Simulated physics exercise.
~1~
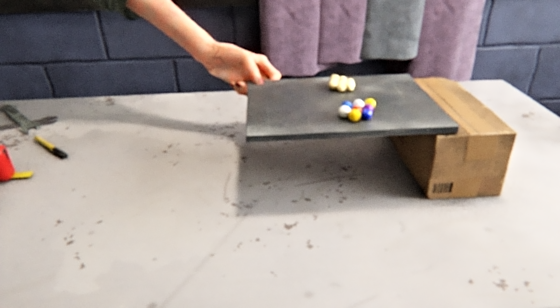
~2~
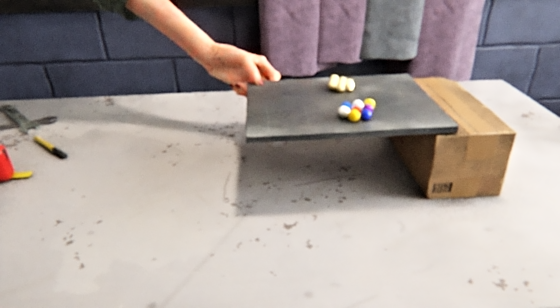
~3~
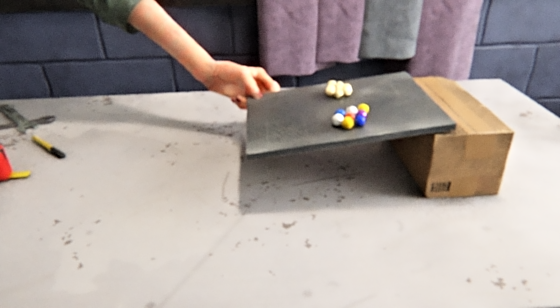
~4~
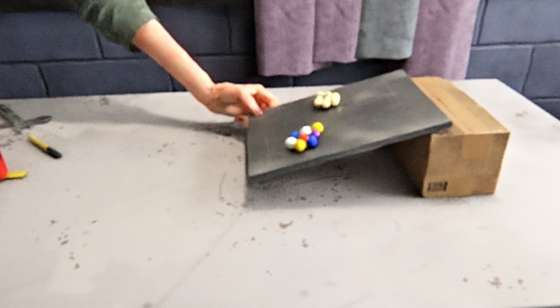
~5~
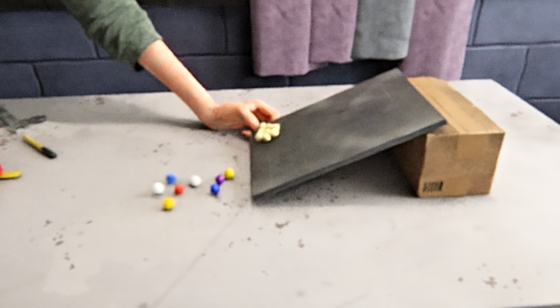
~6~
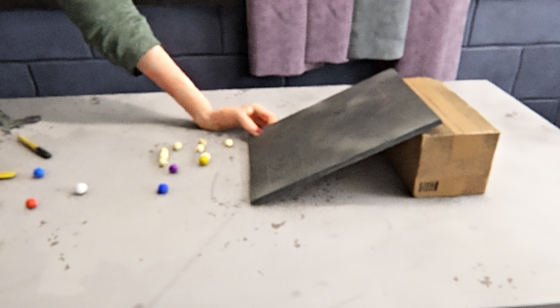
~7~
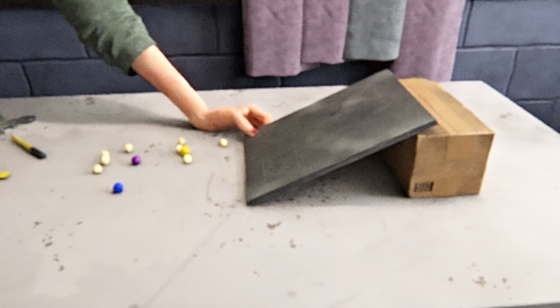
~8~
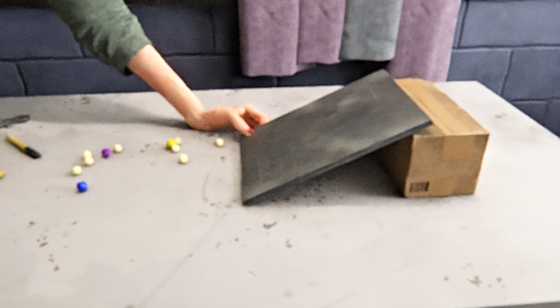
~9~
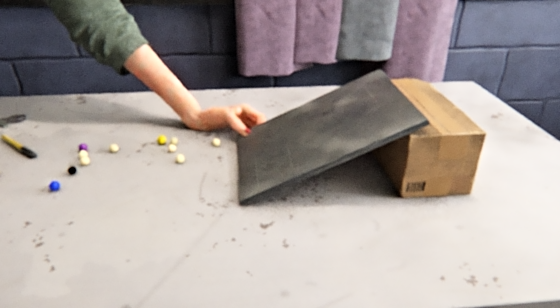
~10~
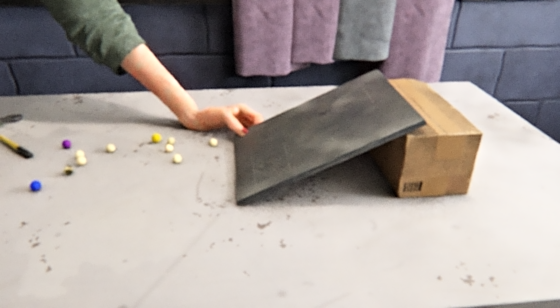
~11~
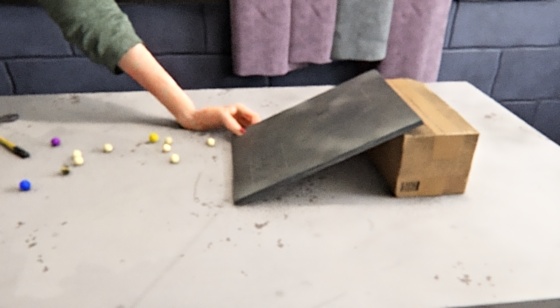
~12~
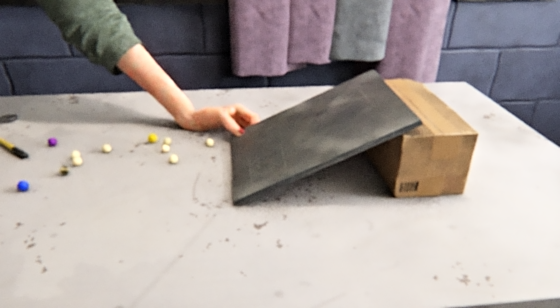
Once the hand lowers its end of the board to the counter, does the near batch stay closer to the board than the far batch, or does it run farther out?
The near batch runs farther out, with most of its colorful balls rolling away to the left, while the pale far batch comes to rest closer to the board.
